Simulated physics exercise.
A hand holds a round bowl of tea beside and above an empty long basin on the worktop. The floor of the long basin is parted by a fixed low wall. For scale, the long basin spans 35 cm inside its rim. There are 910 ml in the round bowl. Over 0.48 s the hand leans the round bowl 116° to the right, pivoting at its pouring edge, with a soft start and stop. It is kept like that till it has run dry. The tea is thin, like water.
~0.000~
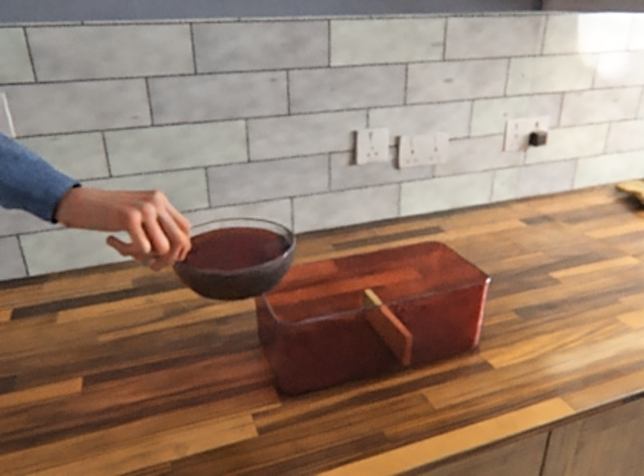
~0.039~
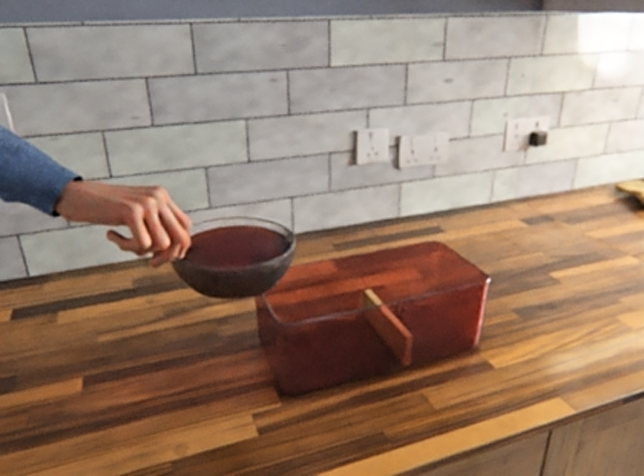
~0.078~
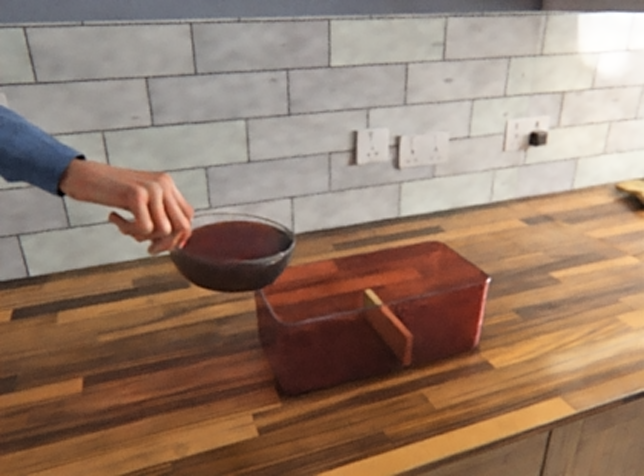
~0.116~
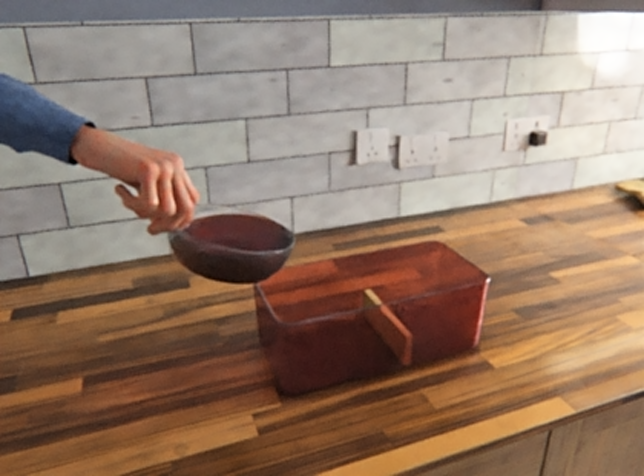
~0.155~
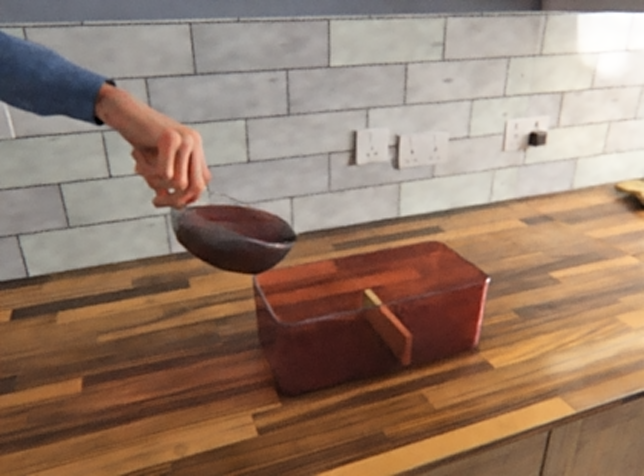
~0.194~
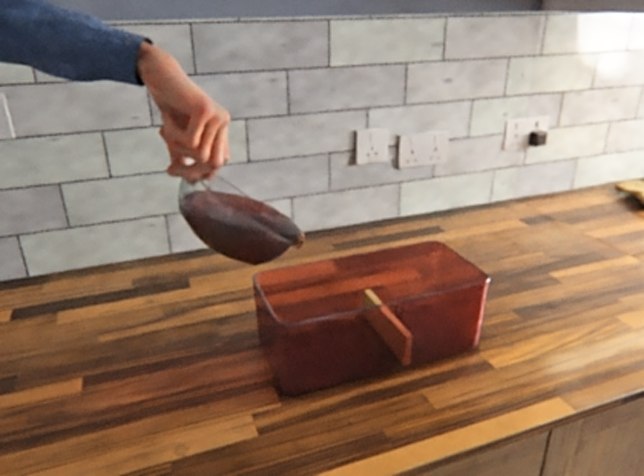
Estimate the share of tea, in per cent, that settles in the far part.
Roughly 10 per cent is past the wall.
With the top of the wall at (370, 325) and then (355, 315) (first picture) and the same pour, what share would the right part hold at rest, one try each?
In turn about 40 and 60 per cent.
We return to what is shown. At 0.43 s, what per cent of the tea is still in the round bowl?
Some 14 per cent.
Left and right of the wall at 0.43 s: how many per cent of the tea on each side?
Near 20 on the left, 0 on the right.
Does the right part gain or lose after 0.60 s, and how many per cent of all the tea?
It goes up by about 6.
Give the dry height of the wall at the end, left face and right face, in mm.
Some 32 mm on the left and 50 mm on the right.
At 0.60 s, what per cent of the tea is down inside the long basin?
About 94 per cent.
After 0.43 s the tilt is 113° and 13 per cent is still to pour, 20 is left of the wall and 0 right of it.
After 0.60 s the tilt is 116° and 0 per cent is still to pour, 90 is left of the wall and 5 right of it.
After 0.78 s the tilt is 116° and 0 per cent is still to pour, 68 is left of the wall and 6 right of it.
After 0.98 s the tilt is 116° and 0 per cent is still to pour, 79 is left of the wall and 10 right of it.
In the end 80 per cent lies left of the wall, 10 right of it and 10 outside.
